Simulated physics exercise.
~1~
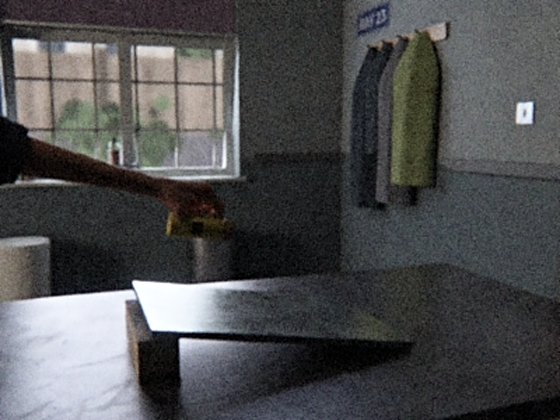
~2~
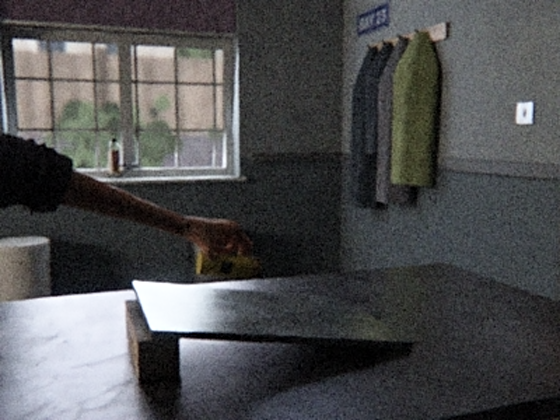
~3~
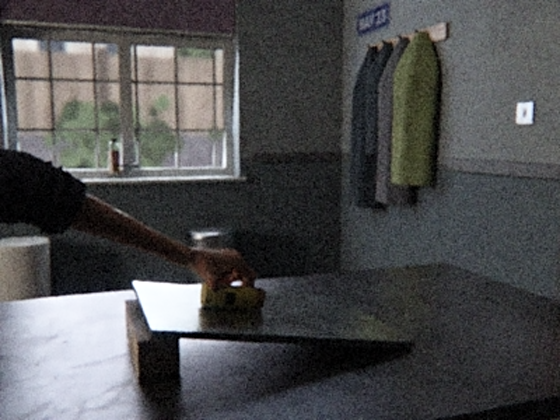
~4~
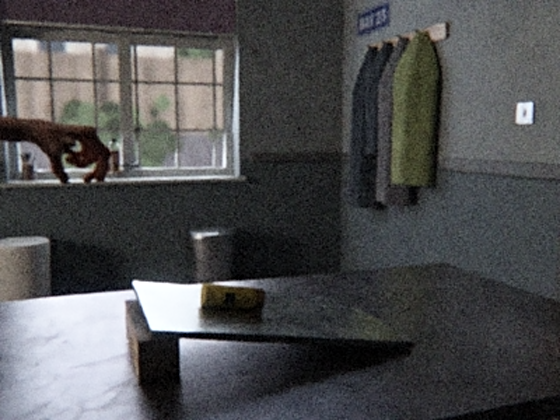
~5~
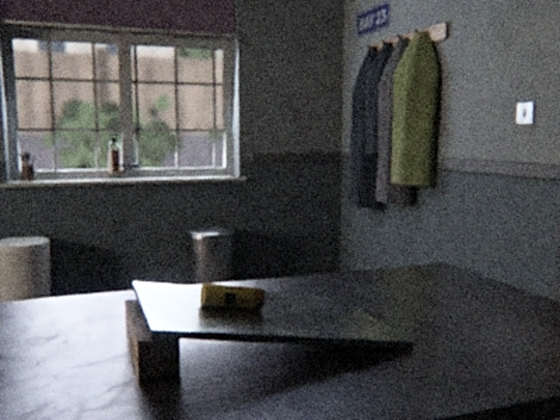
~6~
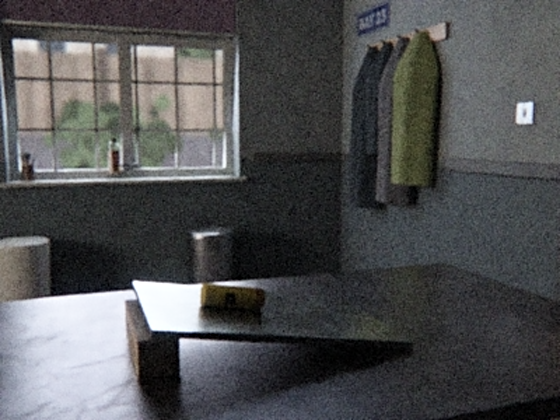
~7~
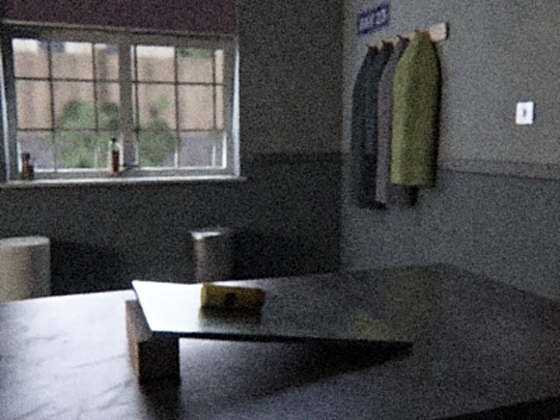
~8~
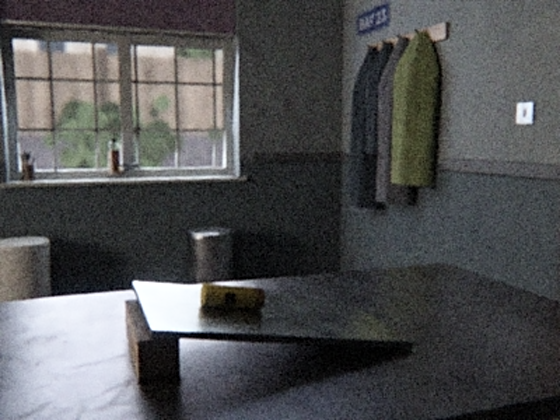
Yellow shaker being lowered by a hand onto a propped-up sloping board, then resting there on its side after the hand withdraws.
